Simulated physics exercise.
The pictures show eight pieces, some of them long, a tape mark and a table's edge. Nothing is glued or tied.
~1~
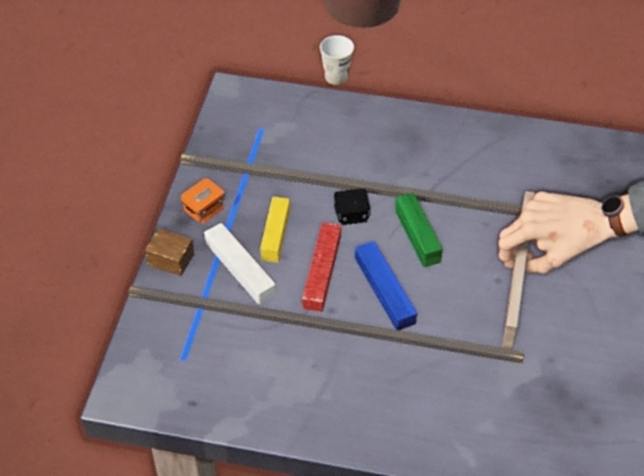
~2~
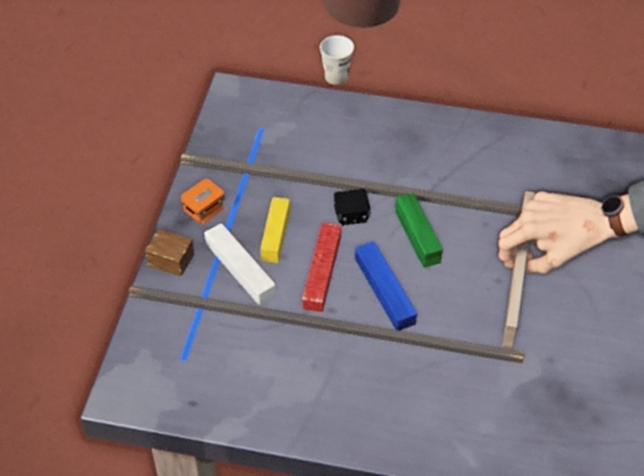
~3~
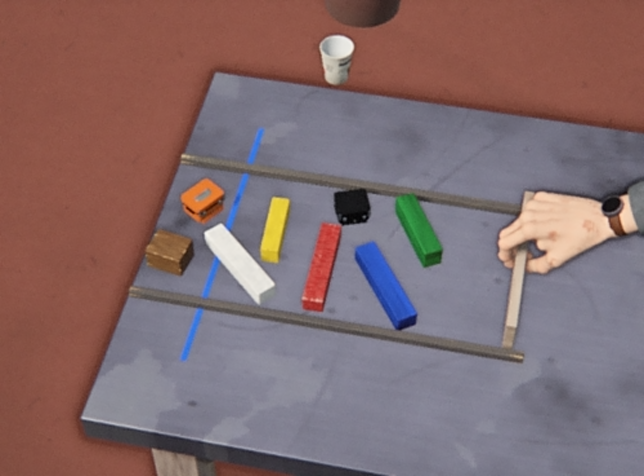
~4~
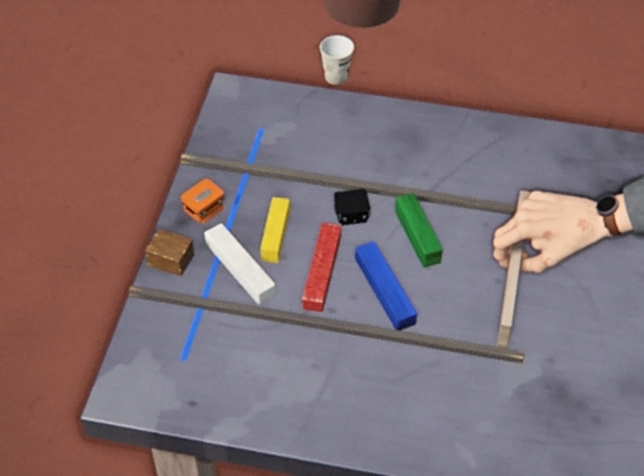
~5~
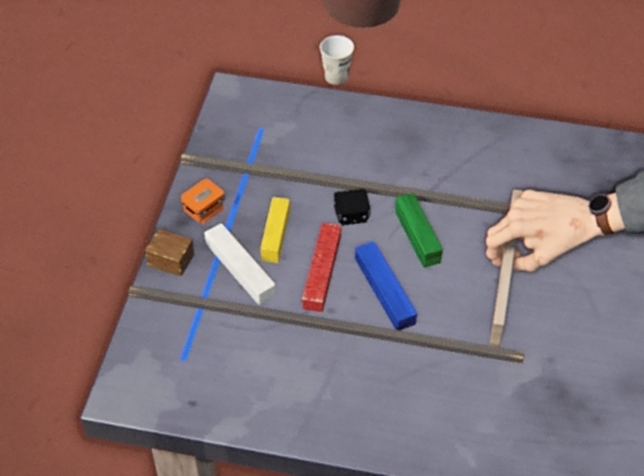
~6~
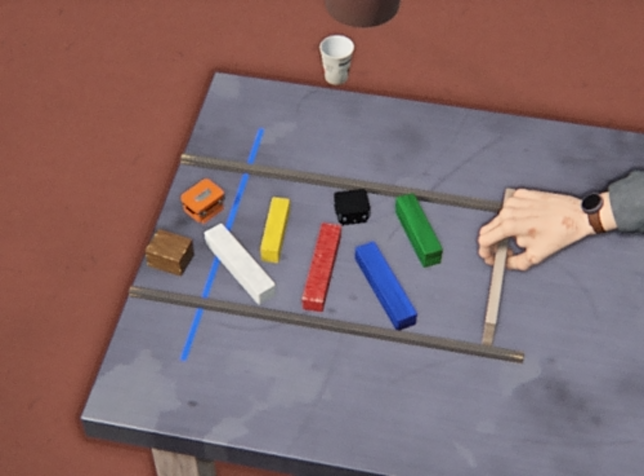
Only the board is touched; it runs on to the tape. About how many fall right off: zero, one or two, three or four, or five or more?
Here the number that fall off is three or four.
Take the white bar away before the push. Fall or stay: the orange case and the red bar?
The orange case comes down; the red bar survives.
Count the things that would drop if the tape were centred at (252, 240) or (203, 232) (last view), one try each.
Try by try, 2 and 4.
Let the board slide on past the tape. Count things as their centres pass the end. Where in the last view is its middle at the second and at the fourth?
First at (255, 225), next at (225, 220).
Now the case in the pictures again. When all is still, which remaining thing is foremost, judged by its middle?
The yellow bar.
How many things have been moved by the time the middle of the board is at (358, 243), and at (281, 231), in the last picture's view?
By then 4, and 8.
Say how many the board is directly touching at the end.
That makes 2.
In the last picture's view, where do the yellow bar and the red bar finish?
Near (158, 213) and (175, 244).
Soon after, none off yet; brown block at rest near (170, 253); orange case at rest near (203, 202); white bar at rest near (240, 264).
In the end, the number that fall off is three or four; gone, white bar, orange case and brown block.
